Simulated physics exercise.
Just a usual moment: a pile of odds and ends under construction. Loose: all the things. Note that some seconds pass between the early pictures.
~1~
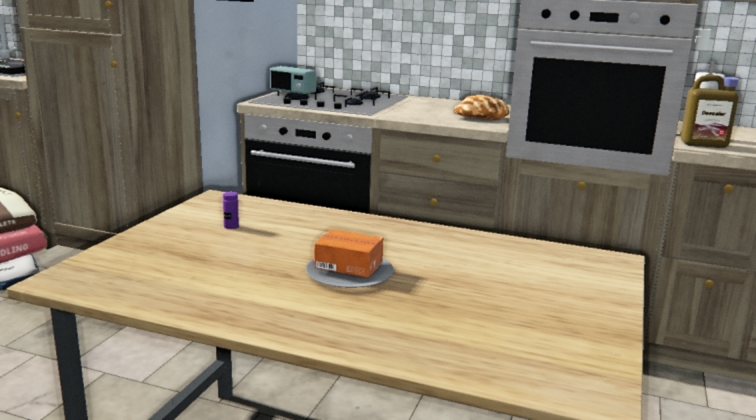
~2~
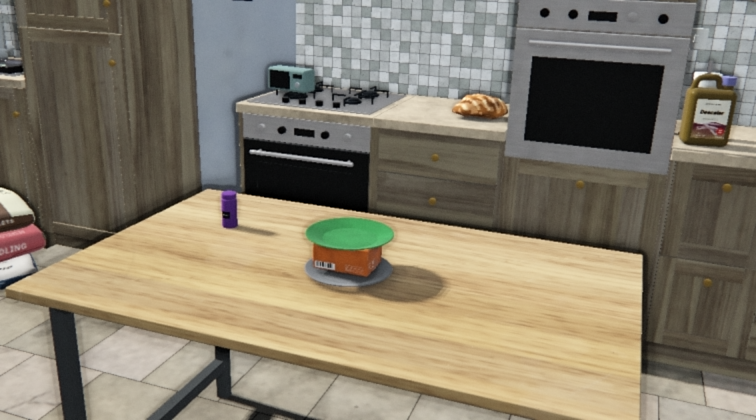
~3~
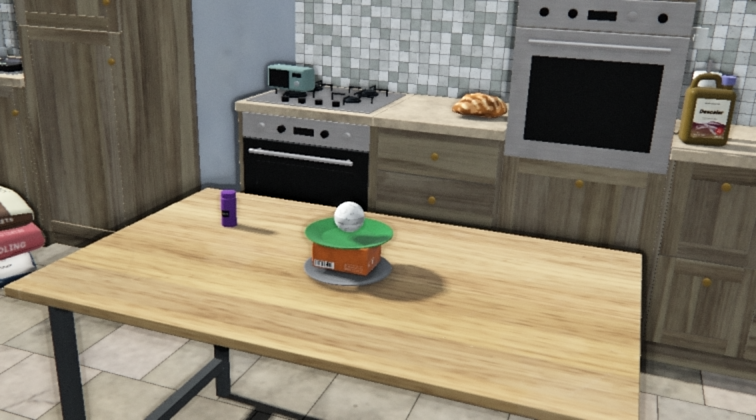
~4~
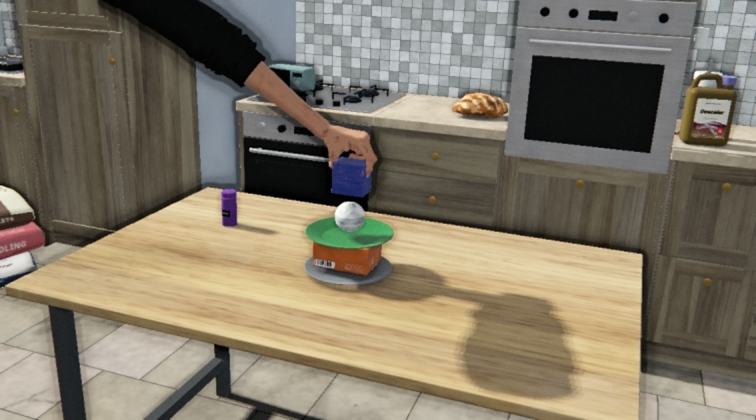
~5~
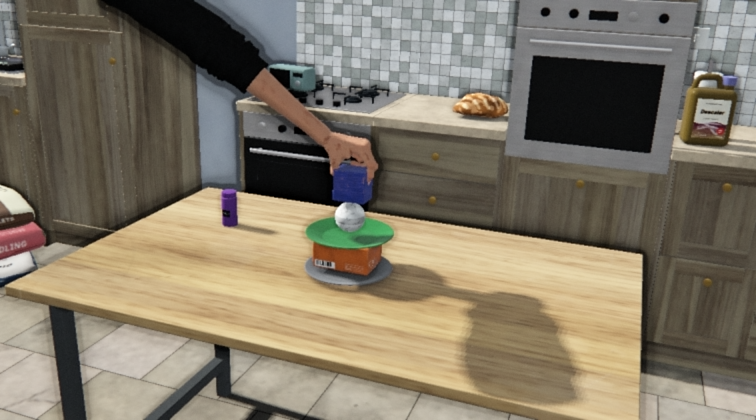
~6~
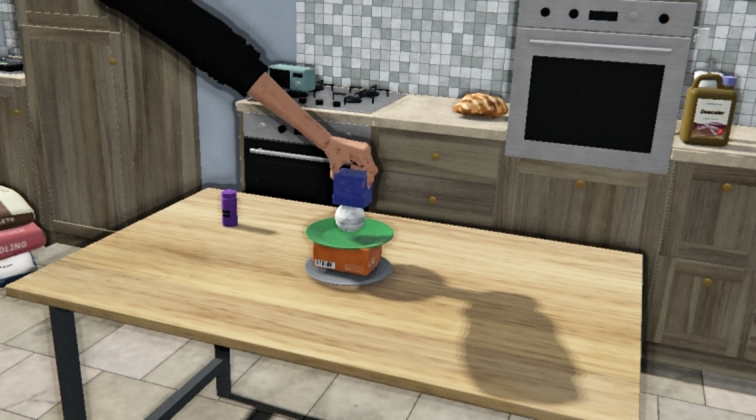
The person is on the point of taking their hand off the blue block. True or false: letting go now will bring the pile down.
True.
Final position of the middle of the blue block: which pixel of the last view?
About (480, 275).
Then, 0.50 s after the last picture, blue block now fallen.
Then, 0.70 s after the last picture, things are still on the move.
Then, 1.00 s after the last picture, as before.
At rest, fallen, blue block; the other 5 in place. Seen from the same camera at the end, blue block near (480, 275). The pile loses its balance.
